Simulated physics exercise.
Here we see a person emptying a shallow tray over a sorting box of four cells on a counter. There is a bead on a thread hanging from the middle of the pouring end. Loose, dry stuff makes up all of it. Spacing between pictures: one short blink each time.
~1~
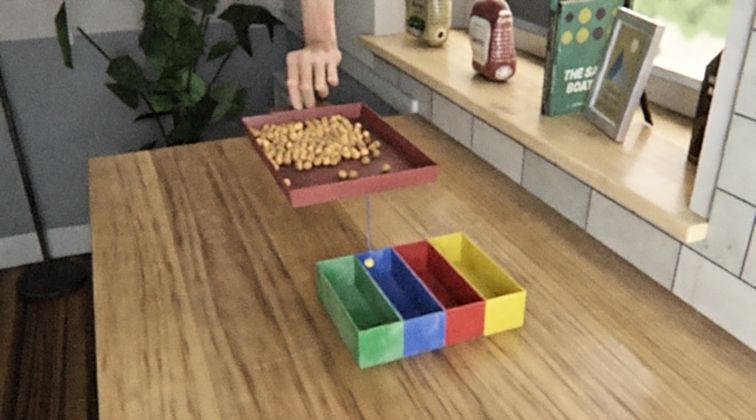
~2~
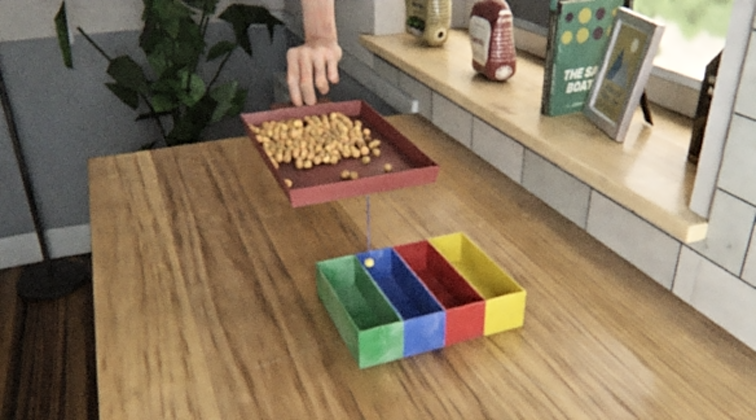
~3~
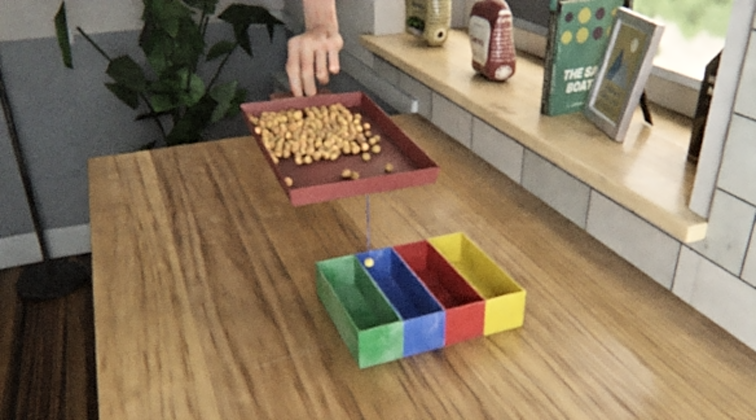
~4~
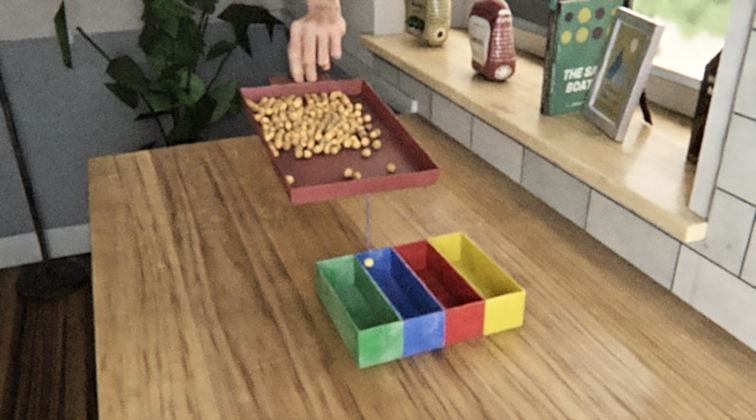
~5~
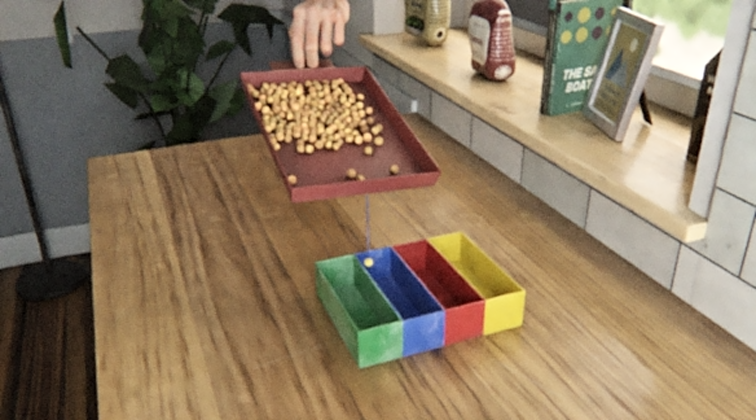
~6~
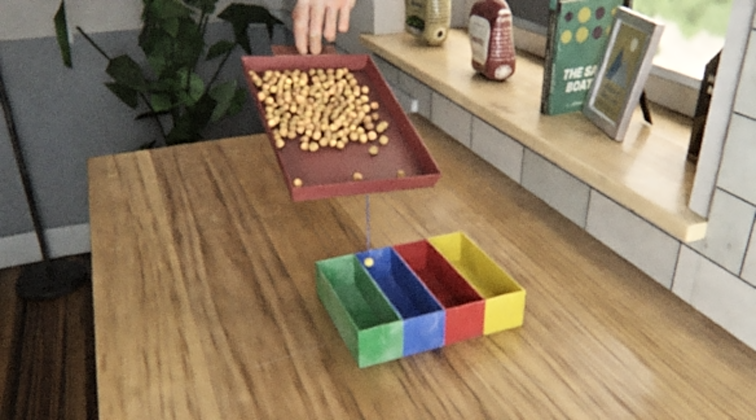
A hand tilts a red tray of small round beads above a four-colored sorting box.
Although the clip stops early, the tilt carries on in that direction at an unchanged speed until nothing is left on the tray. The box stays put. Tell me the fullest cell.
It is the red one.
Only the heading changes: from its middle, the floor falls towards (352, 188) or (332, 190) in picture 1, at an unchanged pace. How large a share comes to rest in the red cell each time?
Roughly 10 percent first and 0 percent second.
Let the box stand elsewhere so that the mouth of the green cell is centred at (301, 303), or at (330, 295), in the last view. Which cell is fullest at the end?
In turn: Yellow; yellow.
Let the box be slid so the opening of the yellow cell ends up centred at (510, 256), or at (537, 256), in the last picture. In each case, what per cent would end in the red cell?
In the first position around 10 percent, in the second around 0 percent.
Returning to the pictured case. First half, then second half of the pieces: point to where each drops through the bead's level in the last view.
The opening half passes (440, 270), the closing half (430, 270).
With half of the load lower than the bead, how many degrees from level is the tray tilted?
Around 100° of tilt.
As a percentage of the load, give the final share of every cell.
Per cell: Green at 10 %, blue at 20 %, red at 50 %, yellow at 10 %.
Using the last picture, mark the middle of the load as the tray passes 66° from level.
The load is centred around (409, 183).
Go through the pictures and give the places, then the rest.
In the first frame, corners of the pouring end at (292, 189) and (436, 165), level; middle of the load at (310, 142), round wooden beads; bead on its thread at (369, 263); green cell at (381, 341); blue cell at (424, 330); red cell at (465, 320); yellow cell at (505, 310).
In the second frame, corners of the pouring end at (292, 189) and (436, 165), level; middle of the load at (310, 139).
In the third frame, corners of the pouring end at (293, 188) and (436, 166), tipped barely, lowest at the right corner; middle of the load at (309, 133).
In the fourth frame, corners of the pouring end at (293, 187) and (437, 168), tipped a little, lowest at the right corner; middle of the load at (309, 123).
In the fifth frame, corners of the pouring end at (294, 186) and (437, 170), tipped clearly, lowest at the right corner; middle of the load at (311, 113), a stray few on the move.
In the sixth frame, corners of the pouring end at (295, 186) and (438, 172), tipped clearly, lowest at the right corner; middle of the load at (315, 106), all on the move; green cell at (381, 341); blue cell at (424, 330); red cell at (465, 319); yellow cell at (504, 309).
Soon, tray tipped steeply; about two thirds on the tray; a small part in the red cell; a stray few in the yellow cell; a stray few in the blue cell; a stray few in the green cell; a small part falling or outside the box.
A while on, tray tipped past a quarter turn; about a quarter on the tray; about a third in the red cell; a small part in the blue cell; a small part in the yellow cell; a stray few in the green cell; about a quarter falling or outside the box.
Towards the end, tray tipped past a quarter turn; about half in the red cell; about a quarter in the blue cell; a small part in the yellow cell; a small part in the green cell; a small part falling or outside the box.
Finally, tray tipped past a quarter turn; about half in the red cell; about a quarter in the blue cell; a small part in the yellow cell; a small part in the green cell; a small part outside the box.
